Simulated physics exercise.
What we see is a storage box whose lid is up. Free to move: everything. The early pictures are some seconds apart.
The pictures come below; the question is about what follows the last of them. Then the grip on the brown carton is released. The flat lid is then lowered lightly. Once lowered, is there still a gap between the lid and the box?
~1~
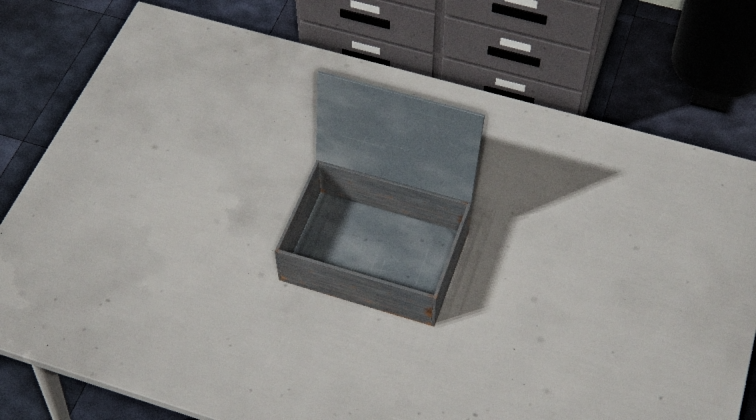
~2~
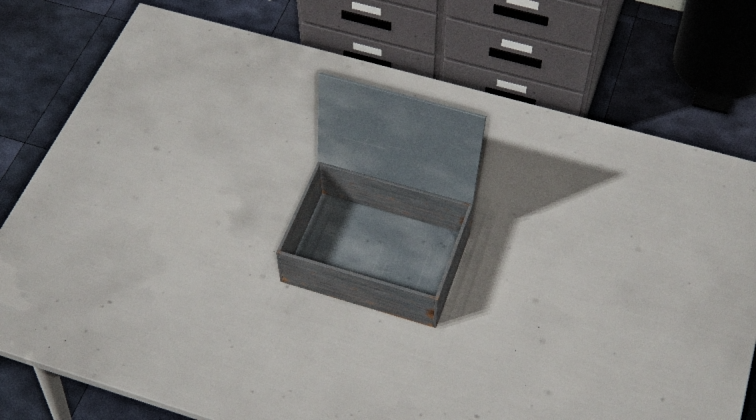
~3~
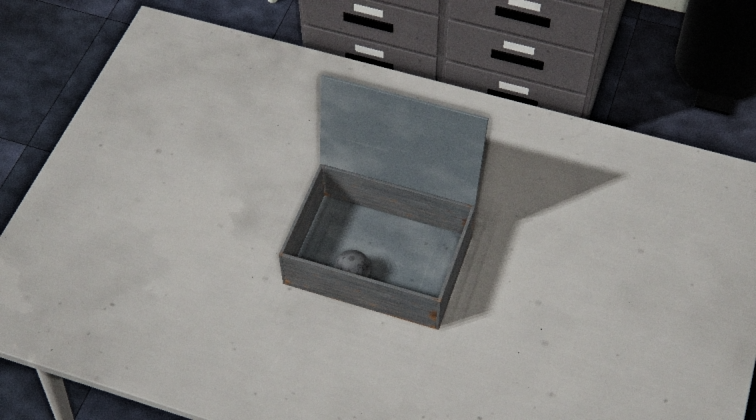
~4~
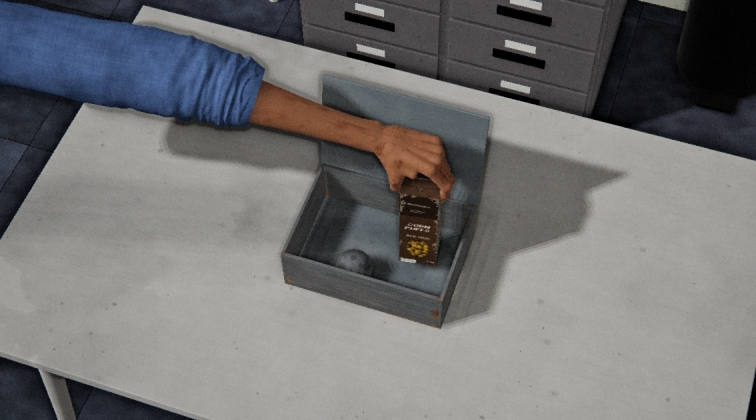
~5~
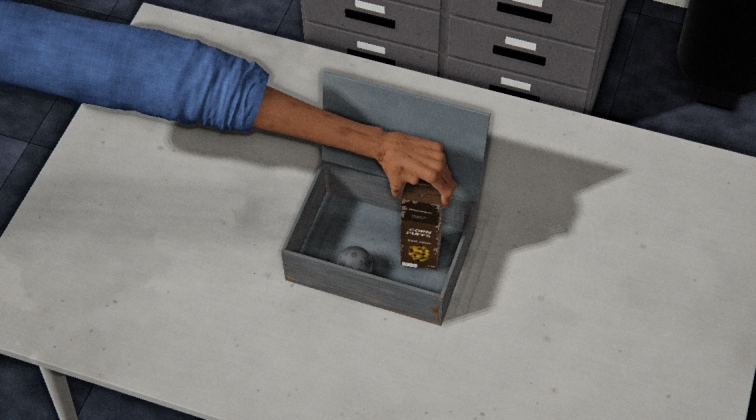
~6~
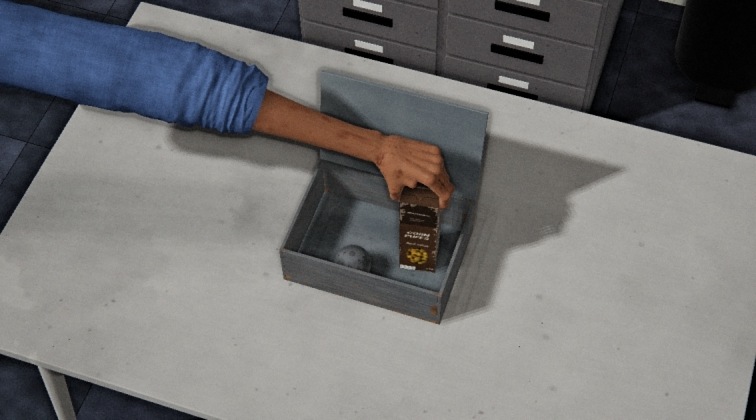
Remains up.
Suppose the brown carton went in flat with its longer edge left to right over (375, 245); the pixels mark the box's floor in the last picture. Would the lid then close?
Once it's packed that way, the lid settles all the way.
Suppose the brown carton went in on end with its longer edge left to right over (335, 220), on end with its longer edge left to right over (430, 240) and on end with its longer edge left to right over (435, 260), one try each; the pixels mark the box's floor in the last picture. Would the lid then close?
On the first go the lid is stopped short, on the second it is stopped short, on the third it is stopped short.
Then, 1.10 s later than the last frame, lid starting down.
Then, 1.60 s later than the last frame, lid 63° above the rim.
Then, 4.10 s later than the last frame, brown carton resting near (421, 226).
When it is over, lid 63° above the rim; both as before. End places, in pixels of the last picture, brown carton near (421, 225).
